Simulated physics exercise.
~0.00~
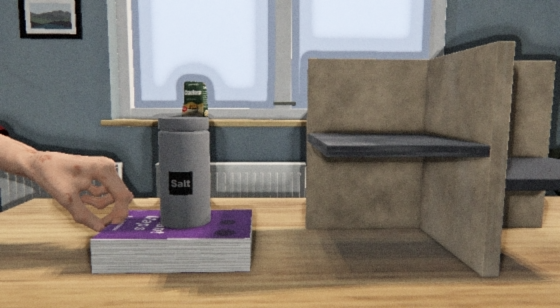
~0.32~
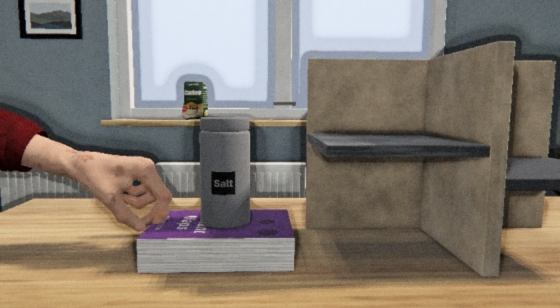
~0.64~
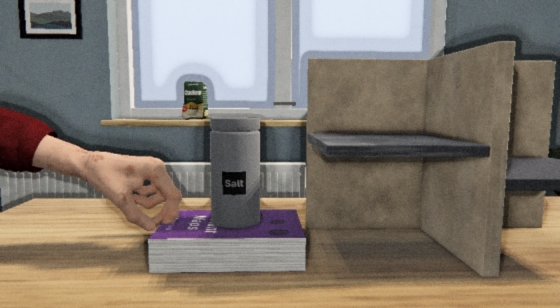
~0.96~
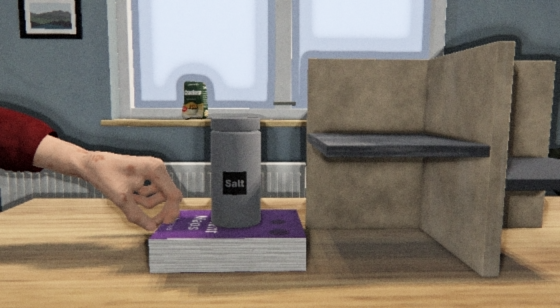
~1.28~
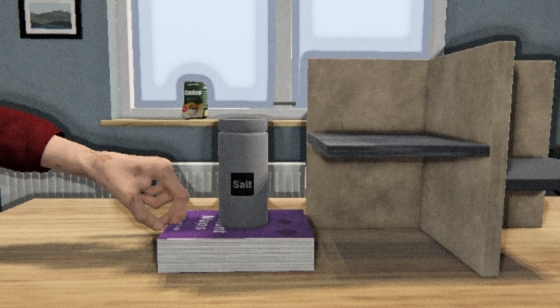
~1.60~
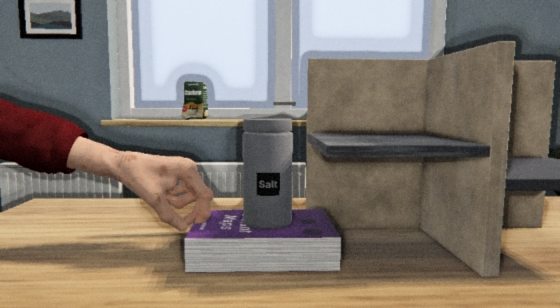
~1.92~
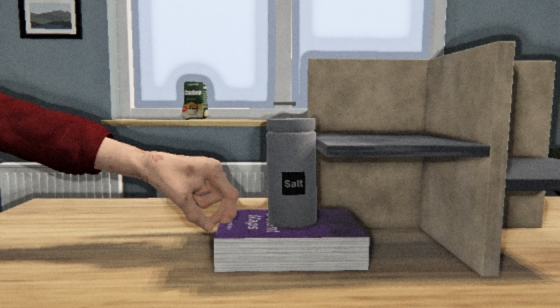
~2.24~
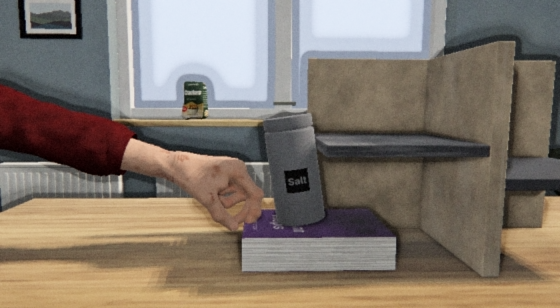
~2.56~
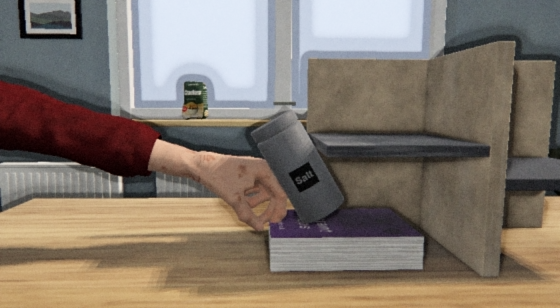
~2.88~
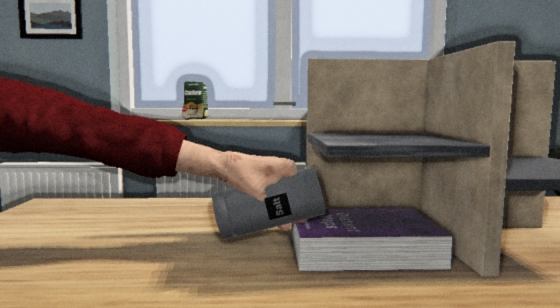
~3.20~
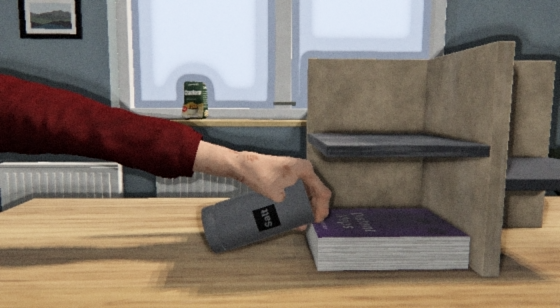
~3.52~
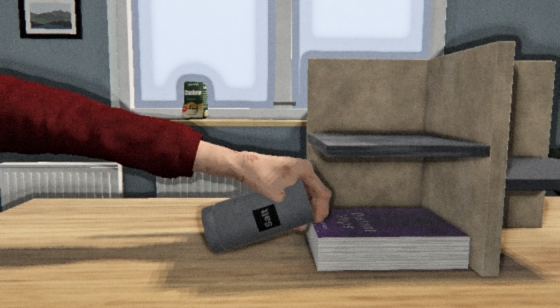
A purple book with an upright grey jar labelled "Salt" on top slides right along a wooden table, pushed by a hand reaching in from the left in a red sleeve. The still, level view faces a window in a blue-grey wall, with a beige stand holding a low dark shelf at right. The book moves toward the space beneath, but the jar's upper part meets the shelf edge. The jar leans left, then tips onto its side against the hand as the book continues. Finally, the book rests under the shelf, while the jar lies slanted beside it at left.
